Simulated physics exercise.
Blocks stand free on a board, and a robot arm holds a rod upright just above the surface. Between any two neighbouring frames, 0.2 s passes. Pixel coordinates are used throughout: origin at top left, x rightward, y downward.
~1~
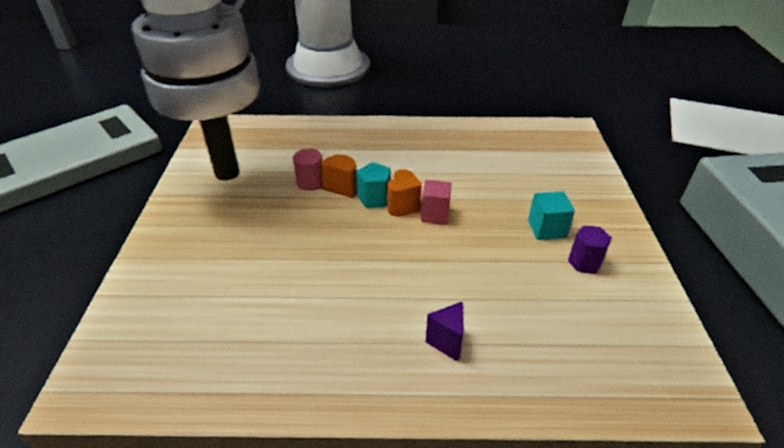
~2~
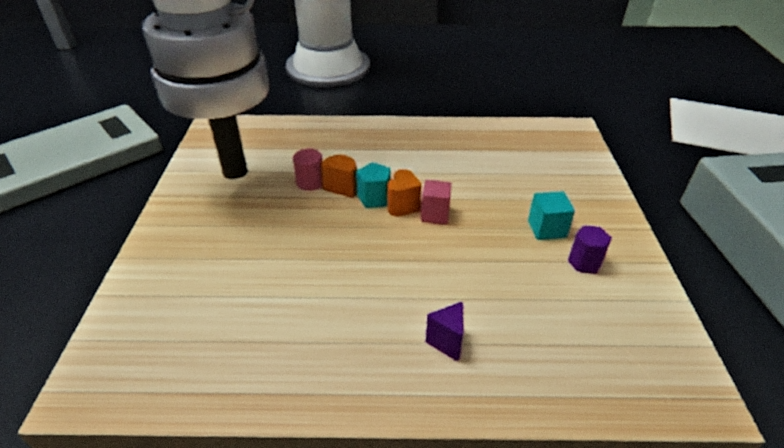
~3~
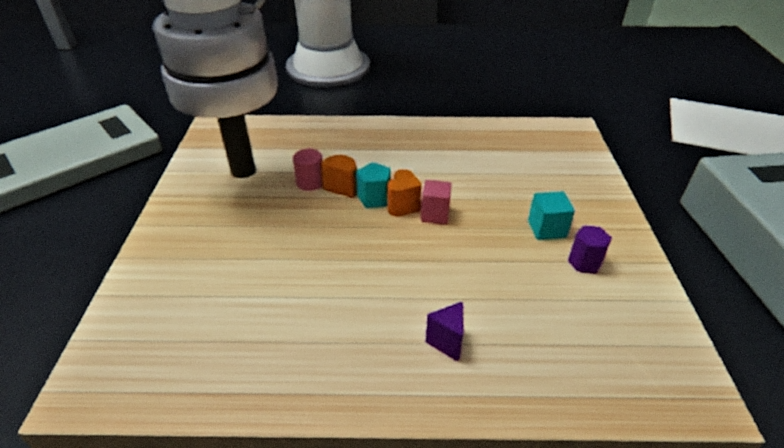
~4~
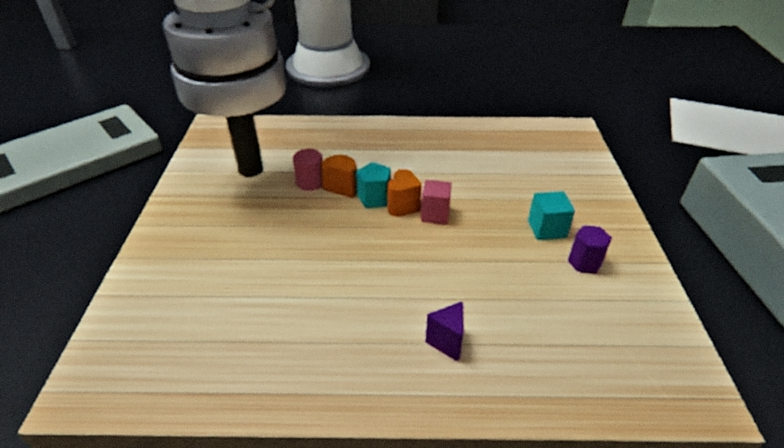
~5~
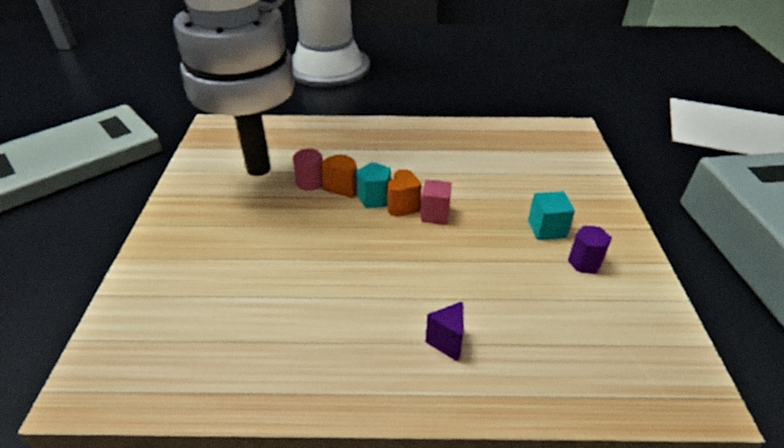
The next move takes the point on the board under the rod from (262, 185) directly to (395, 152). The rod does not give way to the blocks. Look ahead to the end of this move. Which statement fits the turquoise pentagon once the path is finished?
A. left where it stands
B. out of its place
Answer: B.
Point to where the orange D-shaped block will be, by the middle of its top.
I predict (354, 172).
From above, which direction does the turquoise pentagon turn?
The turquoise pentagon rotates counterclockwise.
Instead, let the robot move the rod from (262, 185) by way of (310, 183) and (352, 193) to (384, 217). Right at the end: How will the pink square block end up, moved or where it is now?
Once the path is done, it is somewhere new.
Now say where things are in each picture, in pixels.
In the first picture, lower end of the rod at (228, 174), tops of blocks, pink round block at (307, 156), orange D-shaped block at (341, 162), turquoise pentagon at (374, 172), orange heart-shaped block at (404, 180).
In the second picture, rod at (236, 173), blocks as before.
In the third picture, rod at (244, 171), blocks as before.
In the fourth picture, rod at (251, 170), blocks as before.
In the fifth picture, rod at (259, 169), pink round block at (307, 156), orange D-shaped block at (341, 162), turquoise pentagon at (374, 172), orange heart-shaped block at (404, 180).
On the path given first. One third of the way, rod at (307, 158); pink round block at (330, 154); orange D-shaped block at (353, 166), turned 25° clockwise; turquoise pentagon at (379, 176), turned 15° anticlockwise; orange heart-shaped block at (407, 182), turned 15° anticlockwise.
Two thirds of the way, rod at (352, 147); pink round block at (348, 154); orange D-shaped block at (354, 172), turned 25° clockwise; turquoise pentagon at (382, 180), turned 25° anticlockwise; orange heart-shaped block at (411, 183), turned 20° anticlockwise.
At the end, rod at (395, 137); pink round block at (348, 154); orange D-shaped block at (354, 172), turned 25° clockwise; turquoise pentagon at (382, 180), turned 25° anticlockwise; orange heart-shaped block at (411, 183), turned 20° anticlockwise.
